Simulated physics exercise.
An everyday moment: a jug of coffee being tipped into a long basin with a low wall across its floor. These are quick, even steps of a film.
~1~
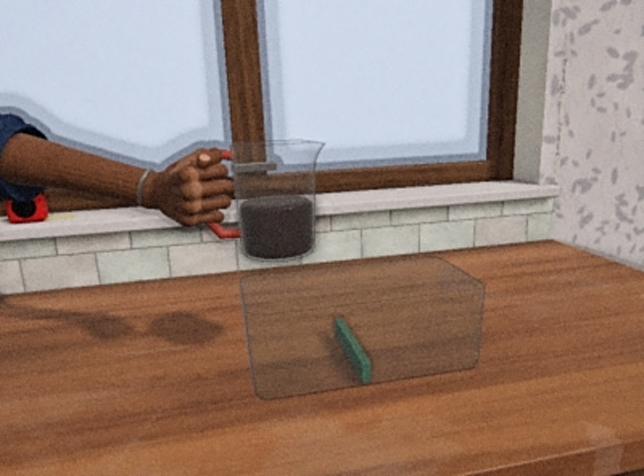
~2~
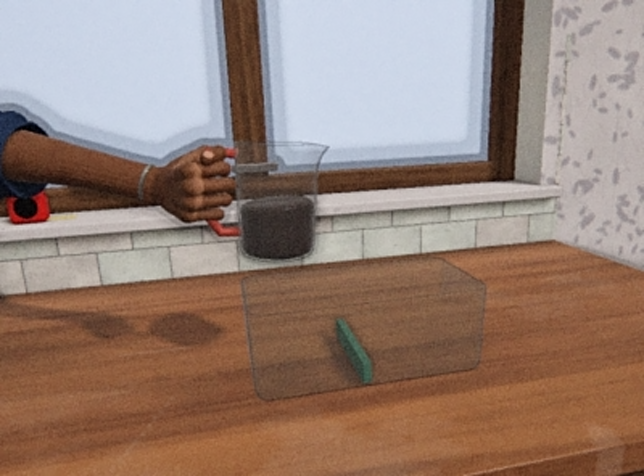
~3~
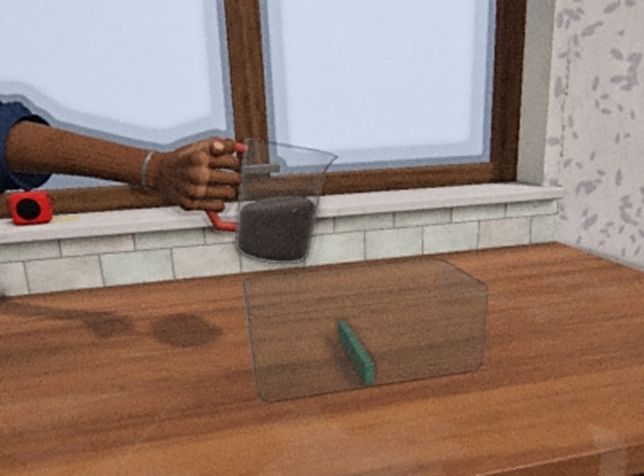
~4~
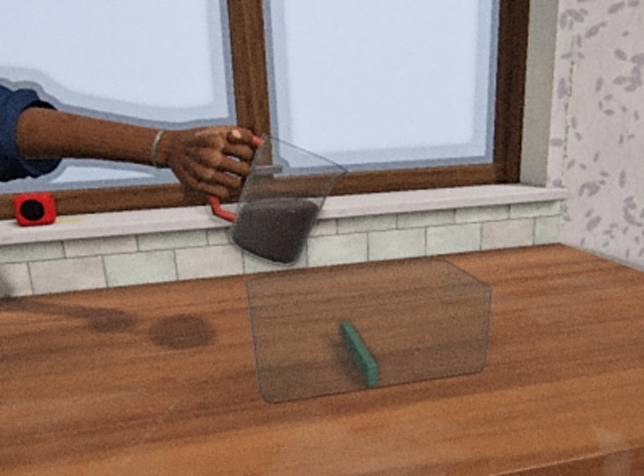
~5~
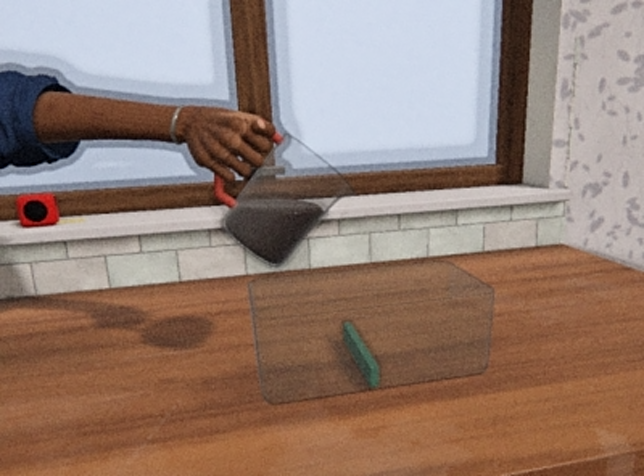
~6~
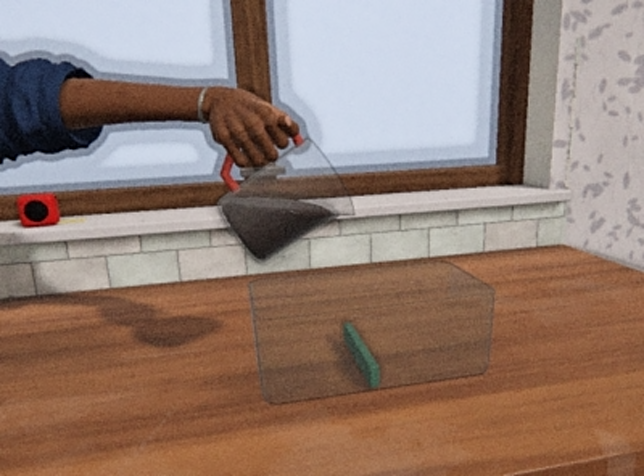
On a wooden table by a window, a hand held a clear jug of dark coffee above a long see-through basin with a low green wall inside, then tilted the jug steeply to the right.
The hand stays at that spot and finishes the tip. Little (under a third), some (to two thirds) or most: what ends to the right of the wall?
The share right of the wall is more than two thirds.
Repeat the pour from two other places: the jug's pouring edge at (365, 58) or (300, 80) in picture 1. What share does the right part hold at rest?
Roughly 60 per cent, and 85 per cent.
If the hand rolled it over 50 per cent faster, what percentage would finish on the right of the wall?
It comes to 90 per cent or so.
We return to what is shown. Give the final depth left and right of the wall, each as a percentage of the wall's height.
Left about 10, right about 60.
A moment on, the jug is tipped right over and 62 per cent is still to pour, 0 is left of the wall and 14 right of it.
Next, the jug is tipped right over and 17 per cent is still to pour, 3 is left of the wall and 70 right of it.
Then the jug is tipped right over and 2 per cent is still to pour, 7 is left of the wall and 87 right of it.
Later the jug is tipped right over and 0 per cent is still to pour, 8 is left of the wall and 91 right of it.
Finally, 9 per cent lies left of the wall, 90 right of it and 1 outside.
